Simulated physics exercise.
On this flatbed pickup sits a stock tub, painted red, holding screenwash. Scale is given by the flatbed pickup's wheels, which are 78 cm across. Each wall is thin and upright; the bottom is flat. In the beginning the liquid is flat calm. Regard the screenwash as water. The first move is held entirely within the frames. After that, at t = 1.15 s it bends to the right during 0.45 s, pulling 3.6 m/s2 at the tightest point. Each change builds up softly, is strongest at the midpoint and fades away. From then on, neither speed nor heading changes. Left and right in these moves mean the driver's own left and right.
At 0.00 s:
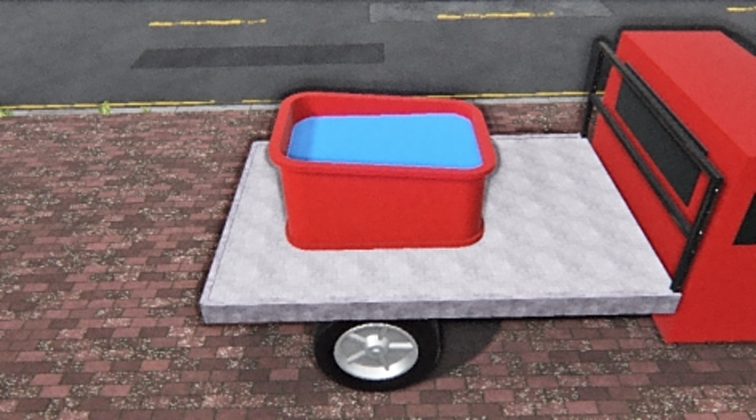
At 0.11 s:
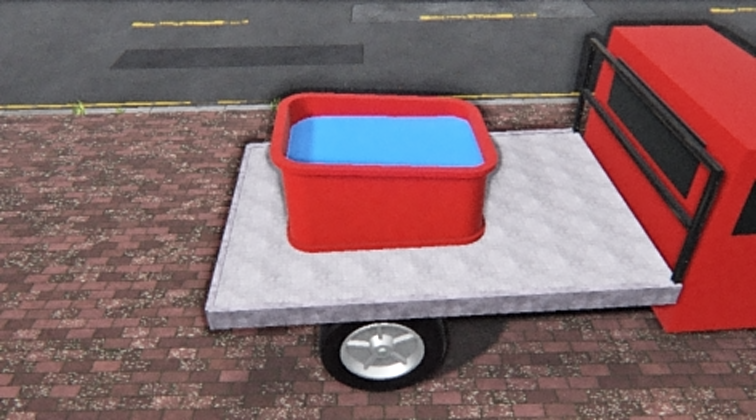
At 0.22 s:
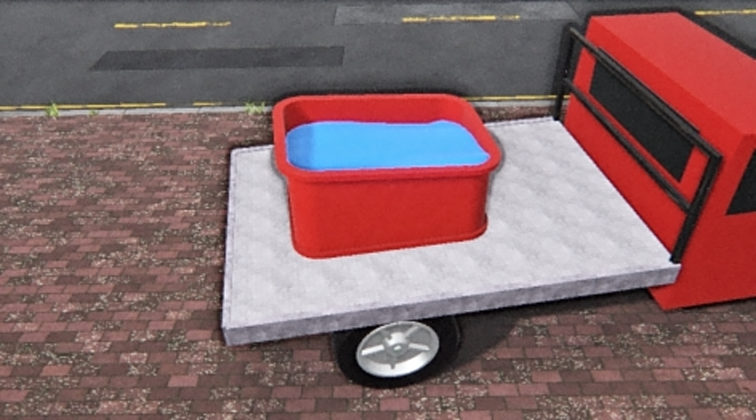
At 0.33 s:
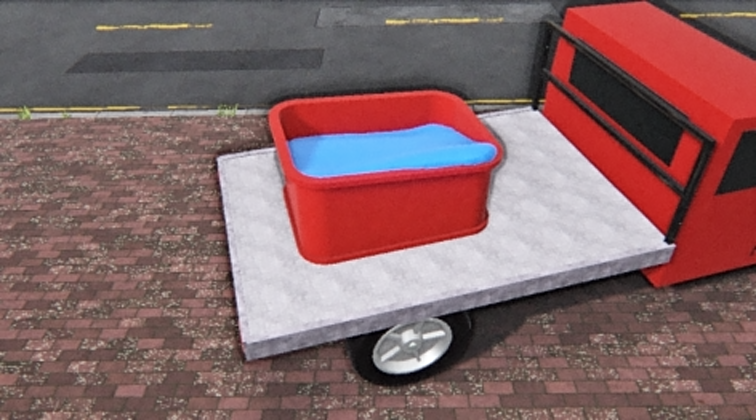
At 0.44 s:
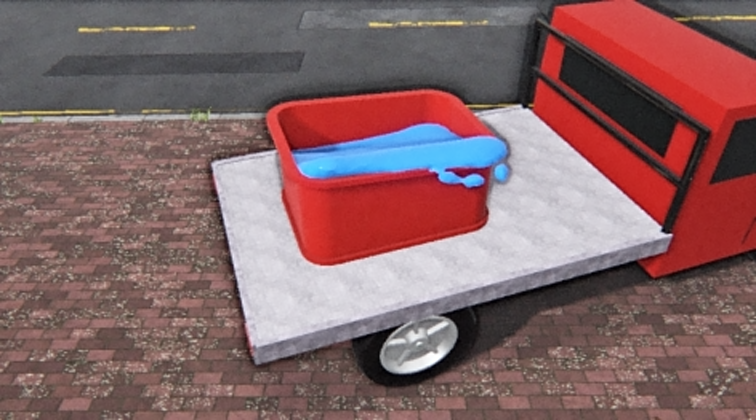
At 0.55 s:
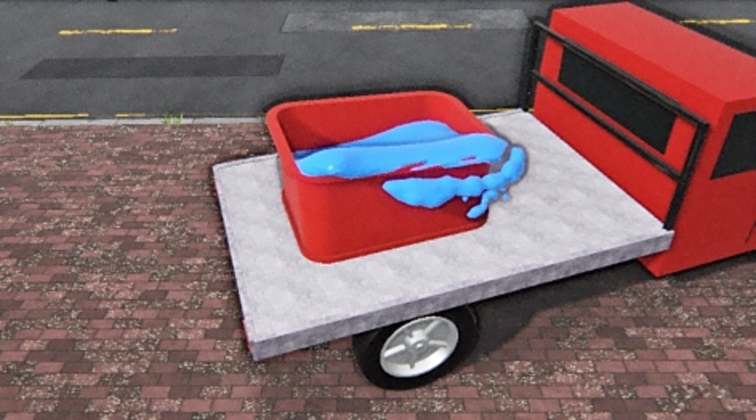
A red flatbed pickup rolls rightward along reddish brick paving beside a grey road with yellow lines, seen from above its side as the view travels with it. On its pale grey bed sits a red tub of bright blue liquid, behind the black rack and red cab at right. The truck's front swings away, then its angle steadies while the liquid heaps nearward and slops over the tub's near right rim.
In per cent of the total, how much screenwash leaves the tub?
4 %.
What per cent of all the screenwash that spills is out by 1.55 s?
Roughly 90 per cent by then.
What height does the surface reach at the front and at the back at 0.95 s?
The surface sits near 44 cm in front and near 44 cm at the rear.
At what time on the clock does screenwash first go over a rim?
I'd say close to 0.6 seconds.
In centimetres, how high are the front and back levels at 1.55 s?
Height at the front is 42 cm; height at the back is 42 cm.
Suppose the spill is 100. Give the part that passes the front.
Spill fraction there: Roughly 20 per cent.
Then, 0.95 s in, front 45 cm, middle 48 cm, back 44 cm above the floor; the loss stands at 3 per cent, over the near side.
Then, 1.55 s in, front 42 cm, middle 44 cm, back 43 cm above the floor; the loss stands at 4 per cent, over the near side.
Then, 2.15 s in, front 41 cm, middle 44 cm, back 42 cm above the floor; the loss stands at 4 per cent, over the near side.
Then, 4.59 s in, the loss stands at 4 per cent, over the near side, 18 of 437 litres.
